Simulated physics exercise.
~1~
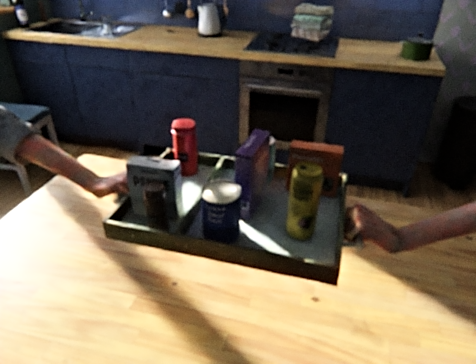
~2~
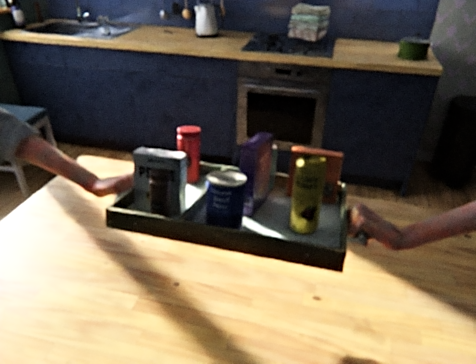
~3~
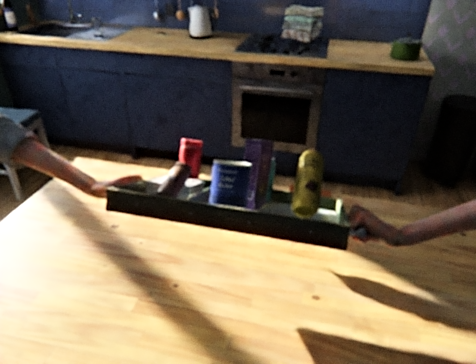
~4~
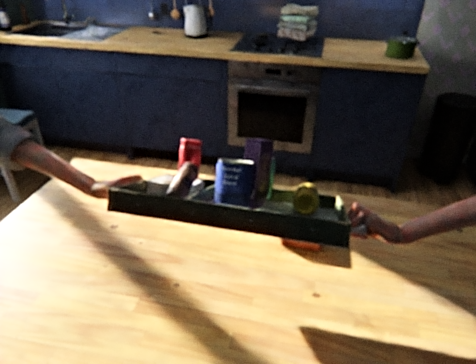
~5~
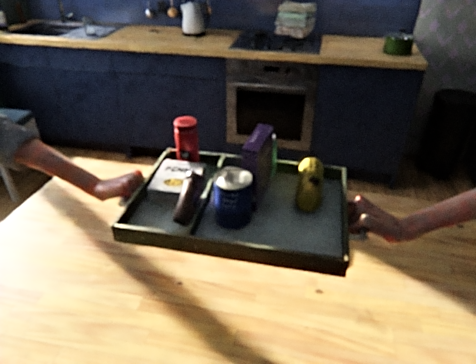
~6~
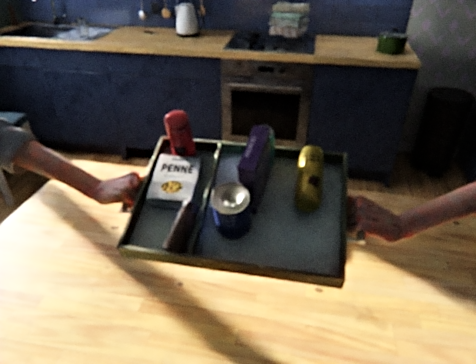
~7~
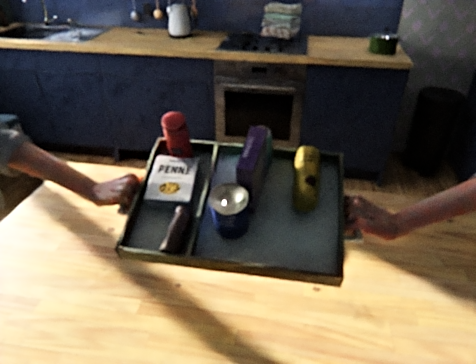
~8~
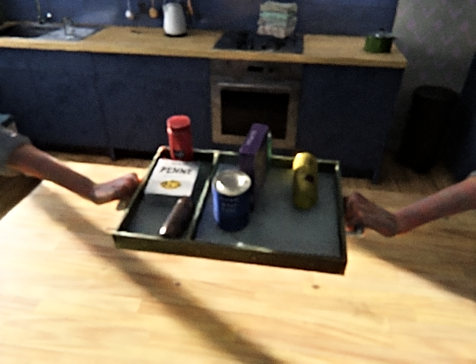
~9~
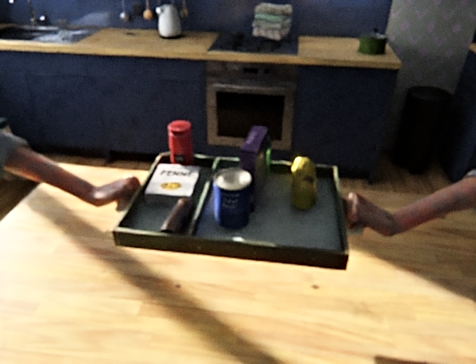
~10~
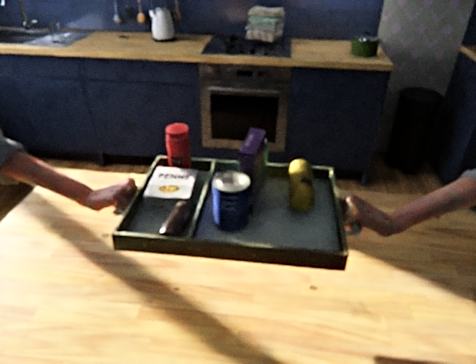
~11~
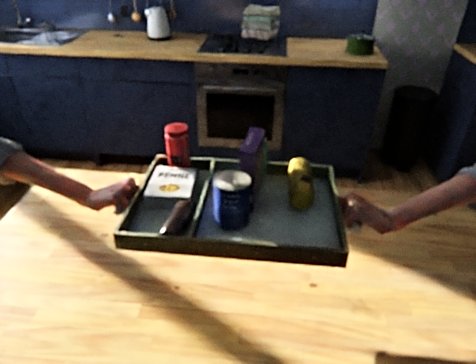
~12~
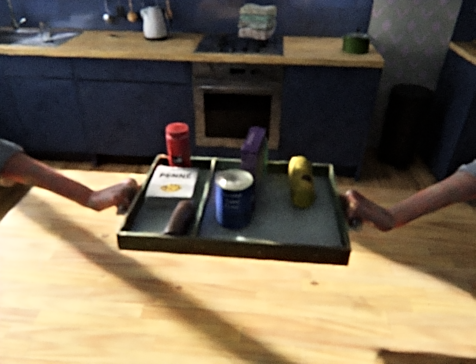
Two hands hold a green-rimmed tray by its ends above a pale wooden table, facing a blue kitchen with an oven, as the view drifts slightly sideways. On it stand a red jar, a white packet and a brown shaker at left, a blue tin and a purple packet mid-tray, and a yellow can and an orange packet at right. The hands dip the far edge, and the white packet, shaker and can topple while the orange packet drops off behind. They then tip the near edge down and level out, leaving the jar, tin and purple packet standing.
